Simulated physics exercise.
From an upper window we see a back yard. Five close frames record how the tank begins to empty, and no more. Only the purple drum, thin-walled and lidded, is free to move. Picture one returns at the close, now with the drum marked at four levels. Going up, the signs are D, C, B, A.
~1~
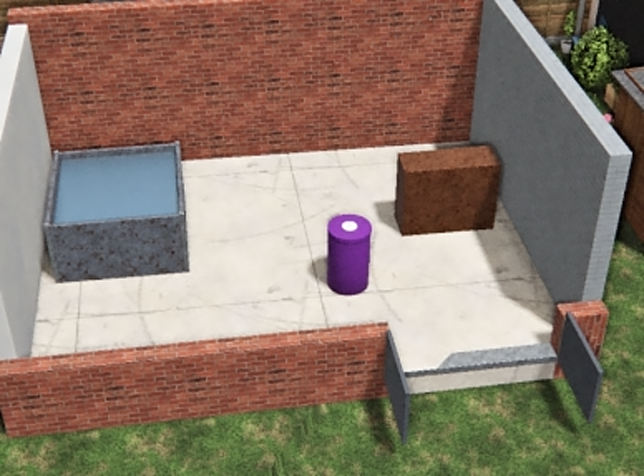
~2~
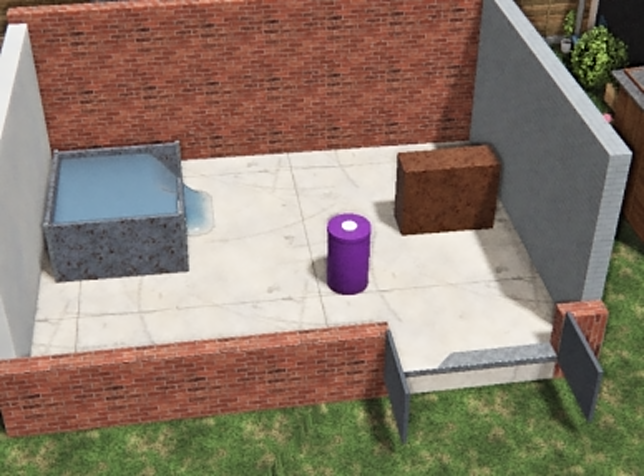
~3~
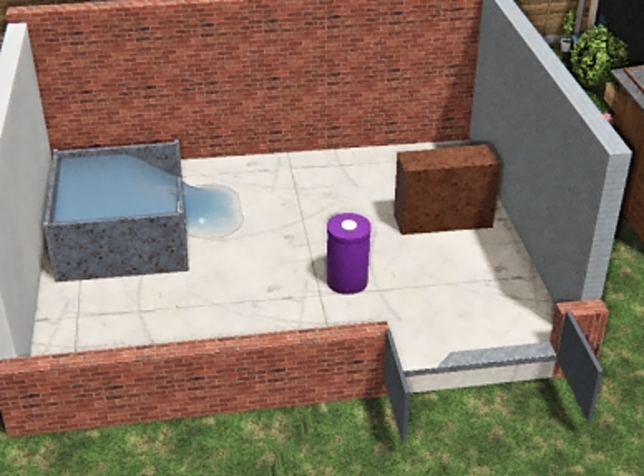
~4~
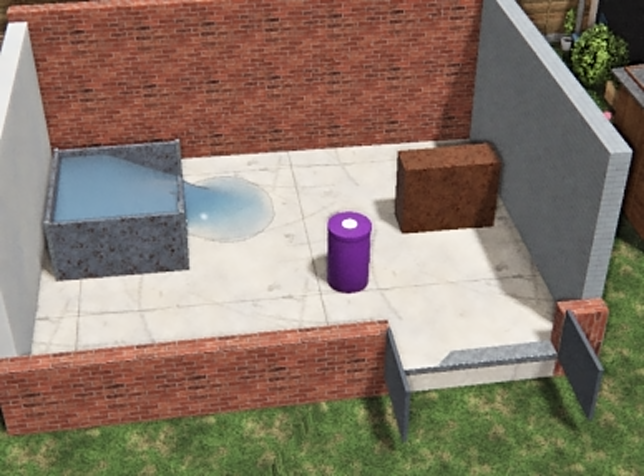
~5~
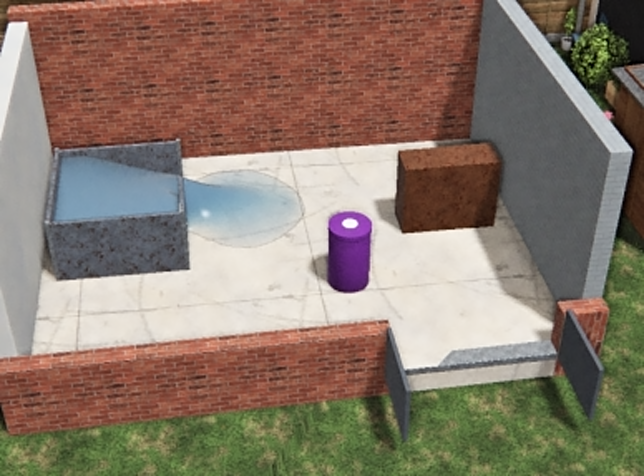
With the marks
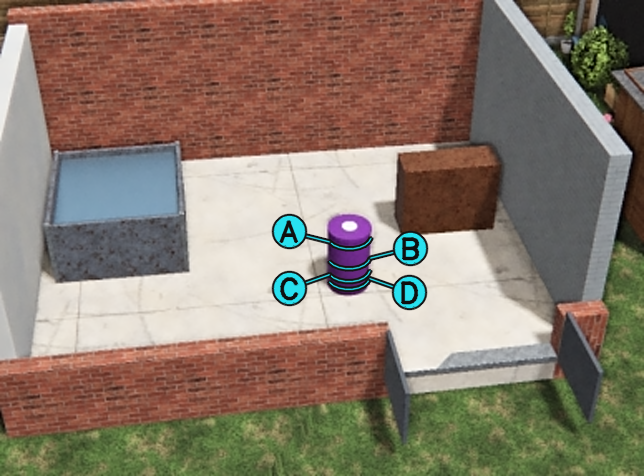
The video shows a walled back yard with a stone tank full of water, a brown block and a purple drum; water spills from the tank's right side and spreads rightward across the pale paving, while the drum stays still.
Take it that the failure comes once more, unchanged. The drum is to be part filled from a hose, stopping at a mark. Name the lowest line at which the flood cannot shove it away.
D is the one.
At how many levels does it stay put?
All four.
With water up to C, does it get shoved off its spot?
No, not at all.
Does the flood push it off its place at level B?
No.
On the marked copy, A at (352, 248); B at (352, 268); C at (352, 281); D at (352, 289); from the bottom up D, C, B, A.
Choosing A, it does not move.
Choosing B, it does not move.
Choosing C, it does not move.
Choosing D, it does not move.
